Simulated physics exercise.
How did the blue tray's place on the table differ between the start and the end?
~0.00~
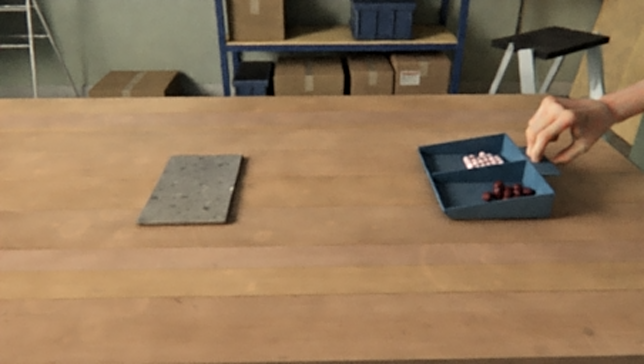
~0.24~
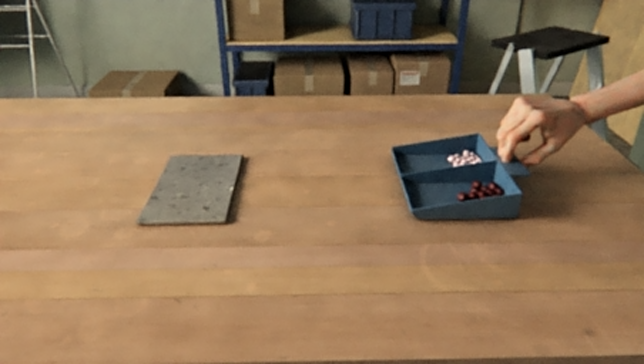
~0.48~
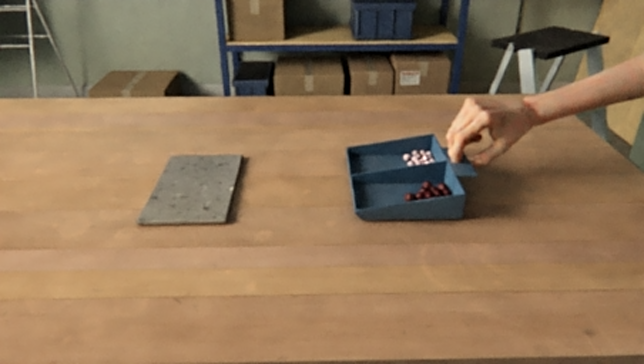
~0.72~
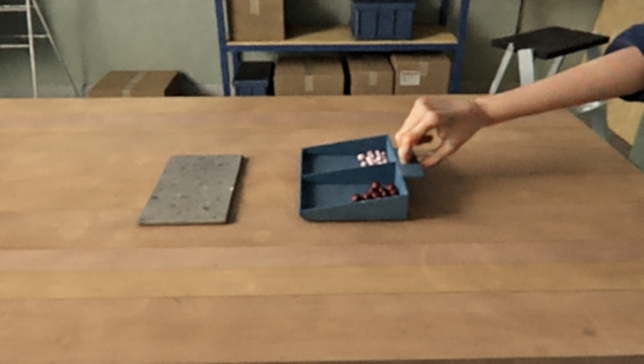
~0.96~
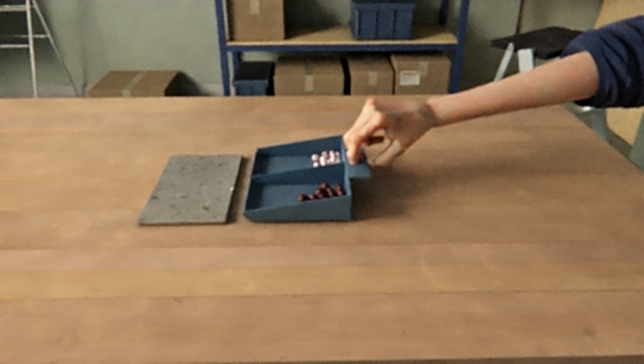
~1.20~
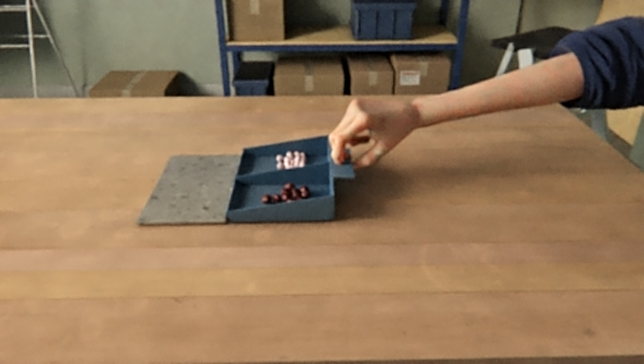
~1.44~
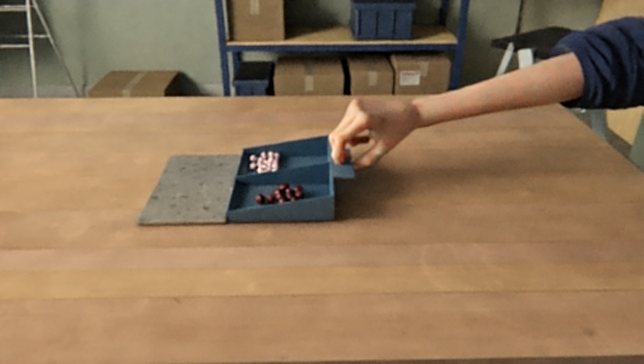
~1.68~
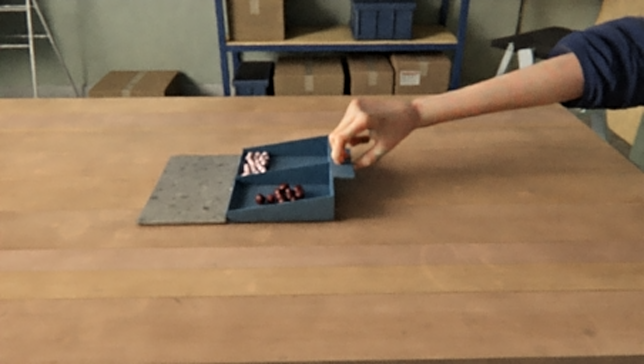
At the start the tray was on the right side of the table, well away from the gray slab. By the end it was farther left, resting against the slab's right edge.
